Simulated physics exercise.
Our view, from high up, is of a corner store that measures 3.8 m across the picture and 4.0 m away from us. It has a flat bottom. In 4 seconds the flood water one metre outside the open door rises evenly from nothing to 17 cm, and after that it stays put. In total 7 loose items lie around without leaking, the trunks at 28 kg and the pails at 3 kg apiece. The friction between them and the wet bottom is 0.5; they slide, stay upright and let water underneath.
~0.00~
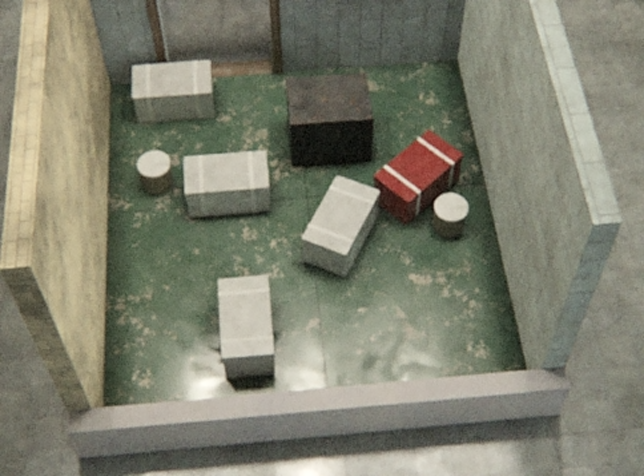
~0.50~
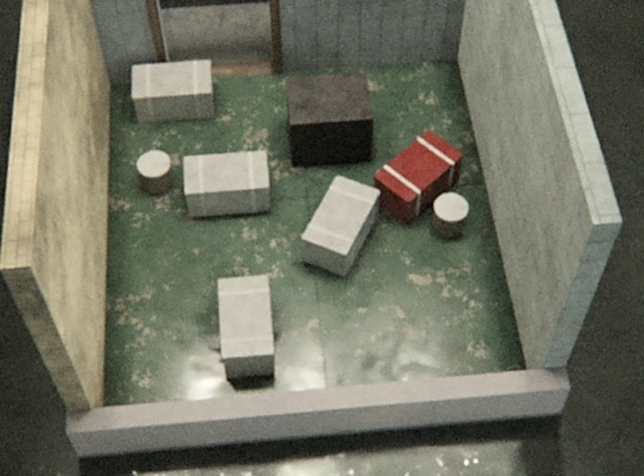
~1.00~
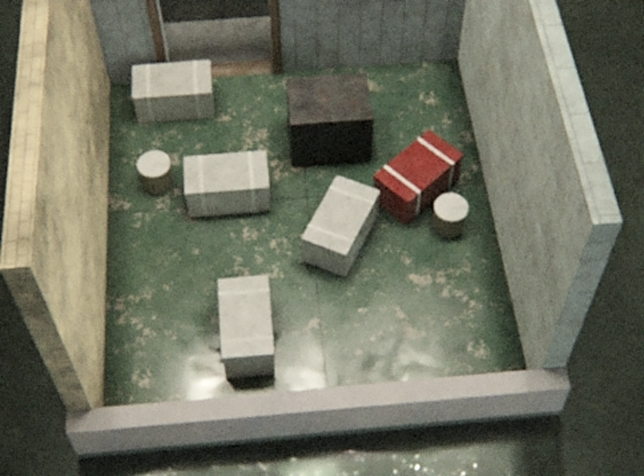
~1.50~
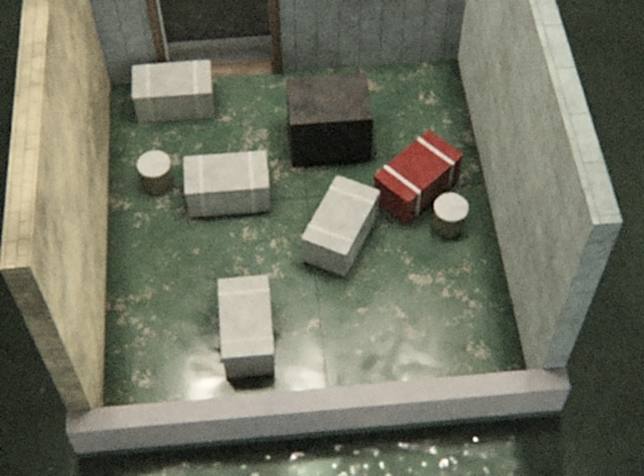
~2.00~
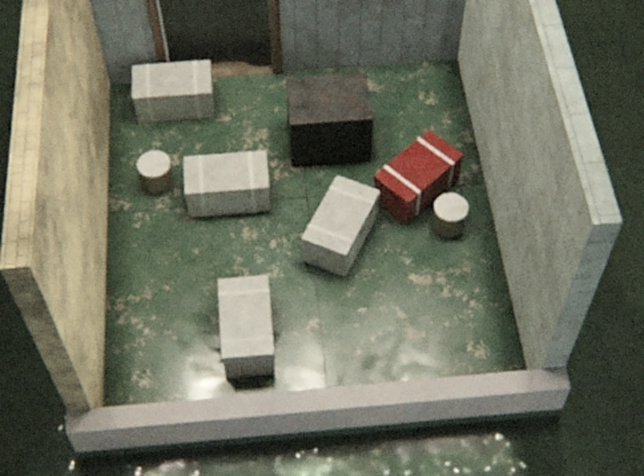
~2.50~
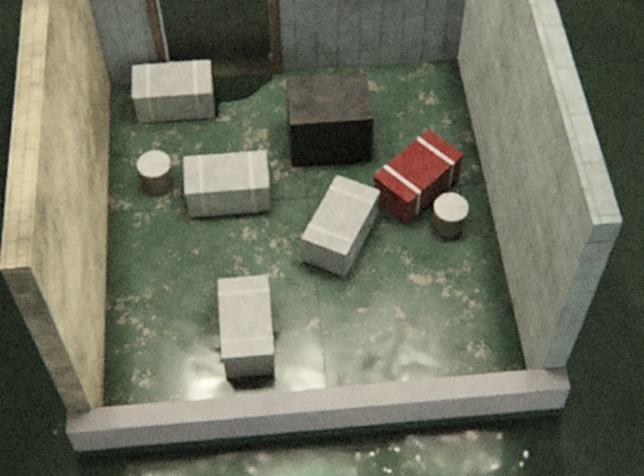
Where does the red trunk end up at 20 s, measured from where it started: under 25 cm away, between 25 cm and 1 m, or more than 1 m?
It's set to be hauled off.
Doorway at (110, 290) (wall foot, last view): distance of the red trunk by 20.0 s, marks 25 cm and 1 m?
I'd expect the red trunk to get swept far off.
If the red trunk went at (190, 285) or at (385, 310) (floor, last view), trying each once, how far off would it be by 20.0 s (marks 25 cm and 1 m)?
Respectively, it ends up distant and ends up distant.
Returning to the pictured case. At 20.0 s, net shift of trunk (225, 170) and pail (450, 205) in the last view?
The first is 250 cm from its start, the second 200 cm.
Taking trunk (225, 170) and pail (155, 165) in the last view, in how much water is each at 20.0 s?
13 and 12 cm.
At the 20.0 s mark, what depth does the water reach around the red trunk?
12 cm or so.
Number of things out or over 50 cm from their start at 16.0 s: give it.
My count gives 6.
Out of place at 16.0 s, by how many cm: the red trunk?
I'd guess some 80 cm by then.
After 4.0 s the red trunk is near (419, 165), 0.0 m from its start, aground; 0 afloat.
After 9.0 s the red trunk is near (419, 165), 0.0 m from its start, aground; 2 afloat.
After 16.0 s the red trunk is near (390, 99), 0.9 m from its start, afloat; 6 afloat.
After 20.0 s the red trunk is near (348, 67), 1.4 m from its start, afloat; 7 afloat.
